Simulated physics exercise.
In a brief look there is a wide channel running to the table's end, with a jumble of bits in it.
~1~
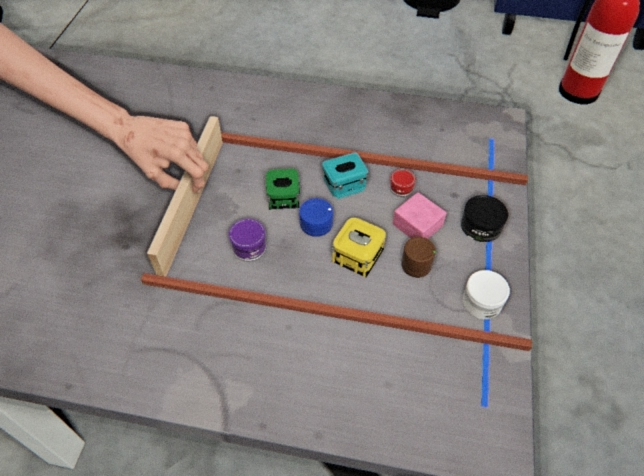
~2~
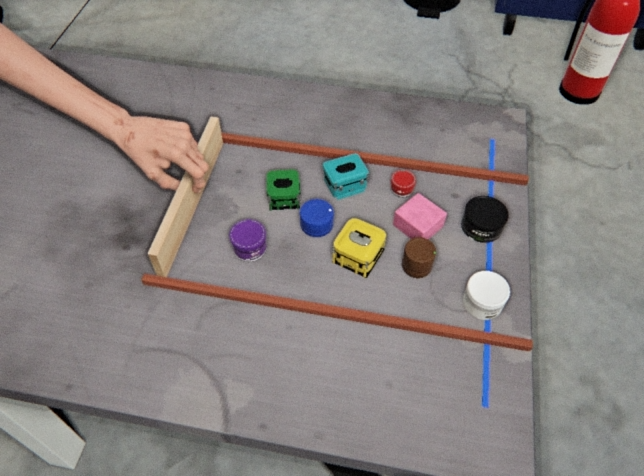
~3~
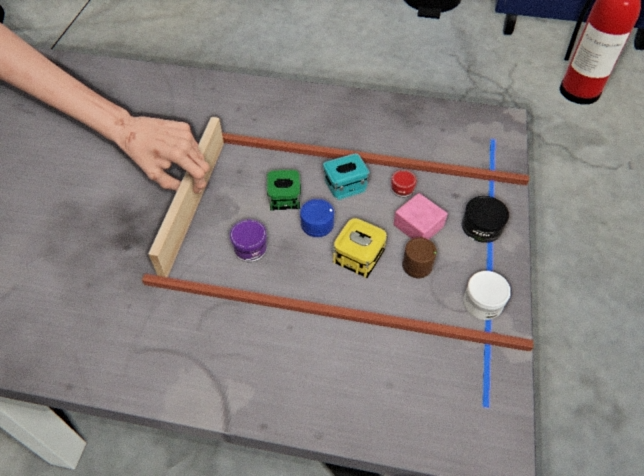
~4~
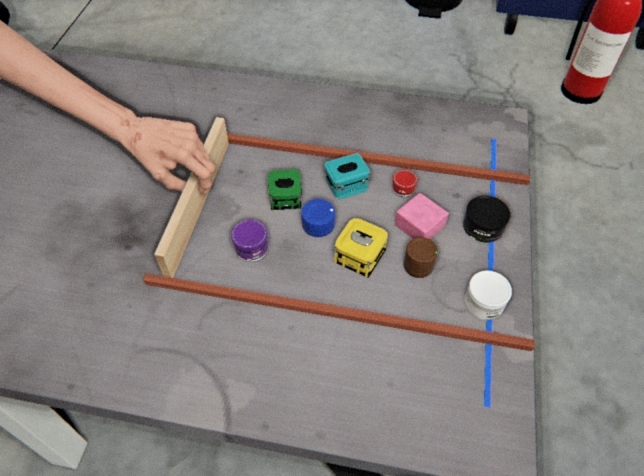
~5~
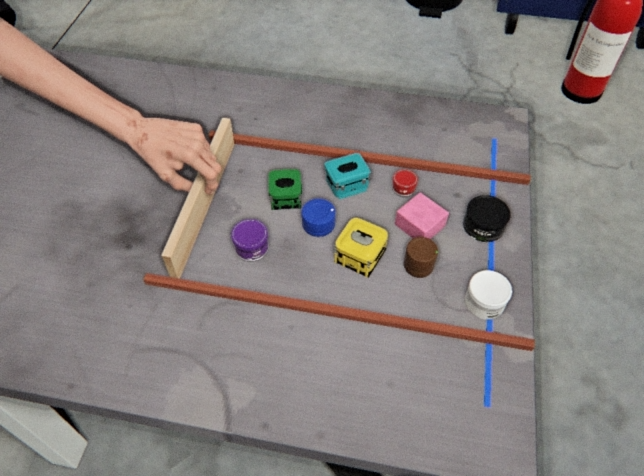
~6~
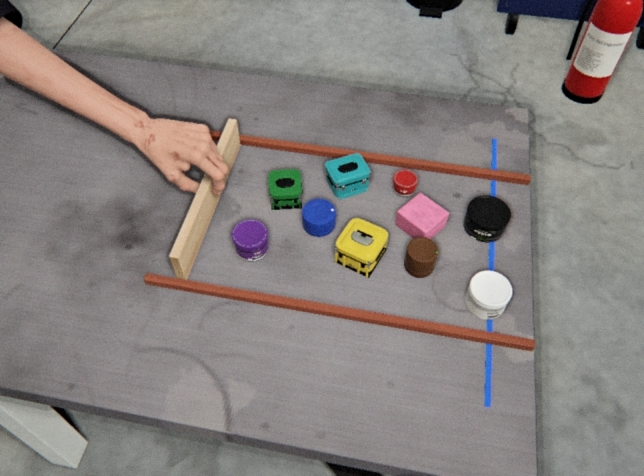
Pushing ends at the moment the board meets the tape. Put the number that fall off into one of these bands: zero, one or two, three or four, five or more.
Five plus tumble.
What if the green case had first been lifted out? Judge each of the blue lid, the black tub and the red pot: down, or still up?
Blue lid: Still there; black tub: Over the edge; red pot: Over the edge.
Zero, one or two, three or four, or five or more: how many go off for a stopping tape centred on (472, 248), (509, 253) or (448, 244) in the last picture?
Taking the three places in turn, it would be one or two; five or over; either one or two.
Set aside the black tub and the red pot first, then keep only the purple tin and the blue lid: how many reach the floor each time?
That gives 3 for the first pair taken away and 4 for the second.
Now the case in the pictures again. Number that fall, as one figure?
Taken together, the number is 5.
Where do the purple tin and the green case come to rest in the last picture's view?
Near (512, 282) and (511, 225).
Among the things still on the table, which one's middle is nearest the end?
Result: The white tub.
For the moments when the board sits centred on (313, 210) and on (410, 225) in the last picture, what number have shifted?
Answer - first 5, then 10.
A little later, none off yet; white tub at rest near (488, 296); black tub at rest near (487, 219); brown lid at rest near (421, 258).
Next, none off yet; white tub at rest near (488, 296); black tub at rest near (487, 219); brown lid shifted about its own width near (456, 263).
Later still, none off yet; white tub at rest near (494, 302); black tub shifted about its own width near (535, 221); brown lid shifted well along near (534, 274).
When it is over, the number that fall off is five or more; down, yellow case, red pot, pink block, brown lid and black tub.
